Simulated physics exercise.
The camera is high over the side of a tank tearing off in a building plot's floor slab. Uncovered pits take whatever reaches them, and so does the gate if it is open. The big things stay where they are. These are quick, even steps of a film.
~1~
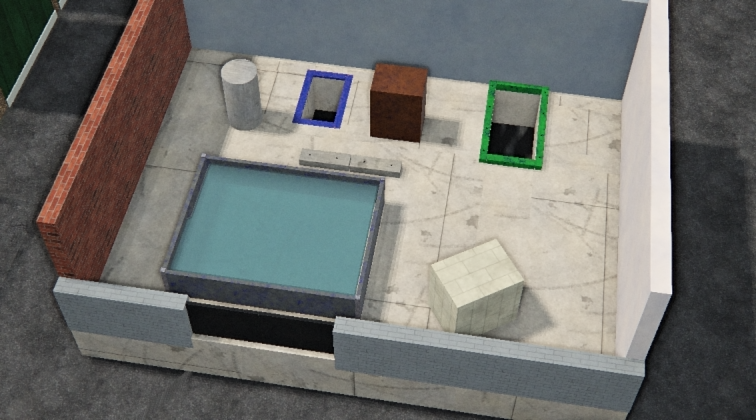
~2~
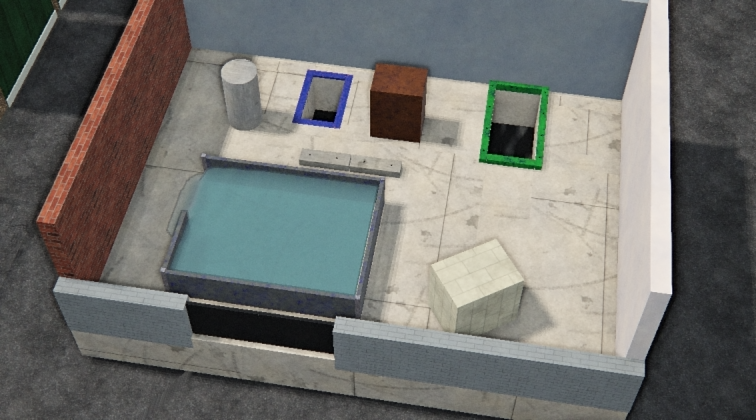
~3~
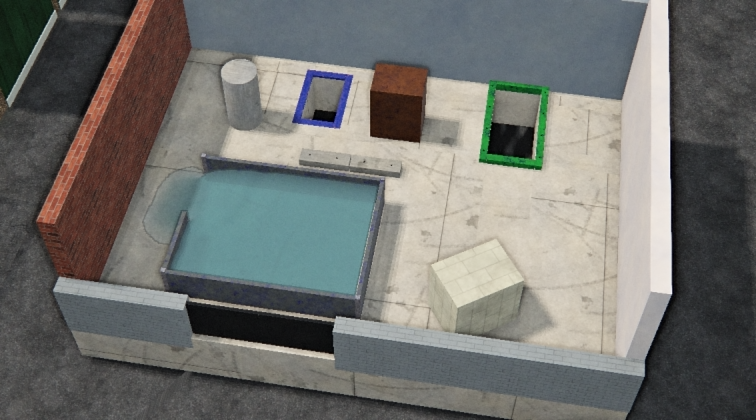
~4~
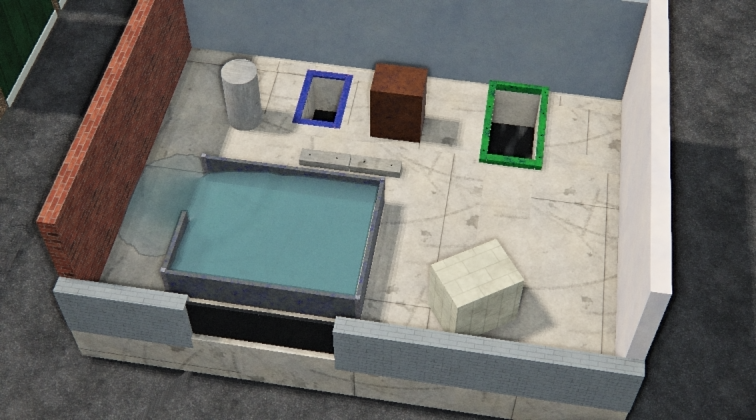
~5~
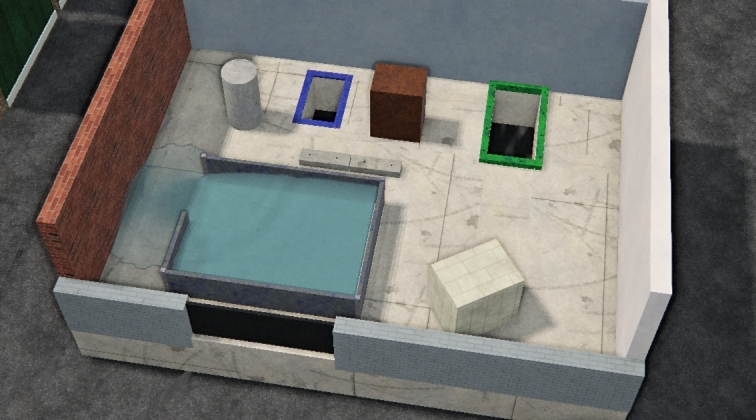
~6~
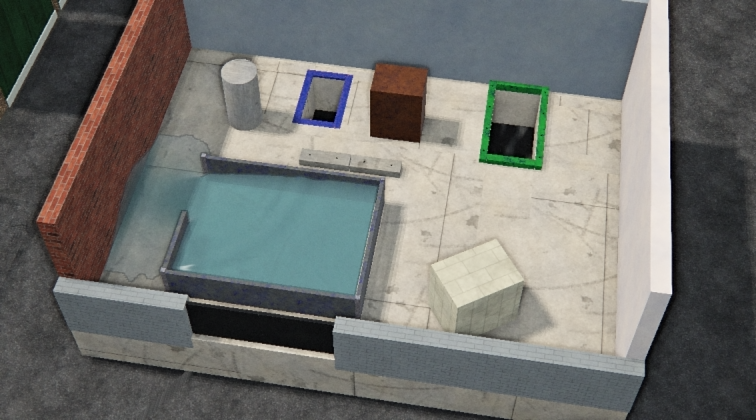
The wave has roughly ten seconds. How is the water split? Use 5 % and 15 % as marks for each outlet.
In the end: The gate takes less than 5 %; the green pit takes less than 5 %; the blue pit takes more than 15 %.
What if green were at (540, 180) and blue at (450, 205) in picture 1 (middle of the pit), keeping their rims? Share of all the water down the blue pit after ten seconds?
Parts in a hundred: Blue 2.
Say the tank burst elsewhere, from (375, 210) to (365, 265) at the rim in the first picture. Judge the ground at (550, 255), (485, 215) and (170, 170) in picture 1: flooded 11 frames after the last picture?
As listed: Awash, awash, dry.
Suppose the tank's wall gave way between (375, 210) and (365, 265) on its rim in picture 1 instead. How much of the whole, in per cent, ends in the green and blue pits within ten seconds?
Roughly, in per cent: Green 12, blue 0.
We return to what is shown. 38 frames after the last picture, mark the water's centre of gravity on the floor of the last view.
I would point to (265, 220).
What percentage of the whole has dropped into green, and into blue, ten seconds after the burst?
In turn 0 and 22 per cent.
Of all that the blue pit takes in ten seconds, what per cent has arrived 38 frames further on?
Close to 45 %.
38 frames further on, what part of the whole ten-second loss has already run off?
About 45 per cent.
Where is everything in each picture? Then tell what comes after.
The first picture shows the tank at (277, 227) is whole and still.
In the second picture, the front is at a hidden place, out from the gap at (200, 200).
In the third picture, the front is at (153, 231), out from the gap at (200, 202).
In the fourth picture, the front is at (122, 227), out from the gap at (200, 202).
In the fifth picture, water pours out at (200, 202) and has run to (114, 246).
In the sixth picture, water pours out at (200, 202) and has run to (107, 263).
A moment on, water covers 10 % of the floor; the gate 0 %, the green pit 0 %, the blue pit 0 %.
Next, water covers 25 % of the floor; the gate 0 %, the green pit 0 %, the blue pit 0 %.
Then, water covers 35 % of the floor; the gate 0 %, the green pit 0 %, the blue pit 1 %.
Later, water covers 55 % of the floor; the gate 0 %, the green pit 0 %, the blue pit 10 %.
In the end, water covers 90 % of the floor; the gate 0 %, the green pit 0 %, the blue pit 21 %.
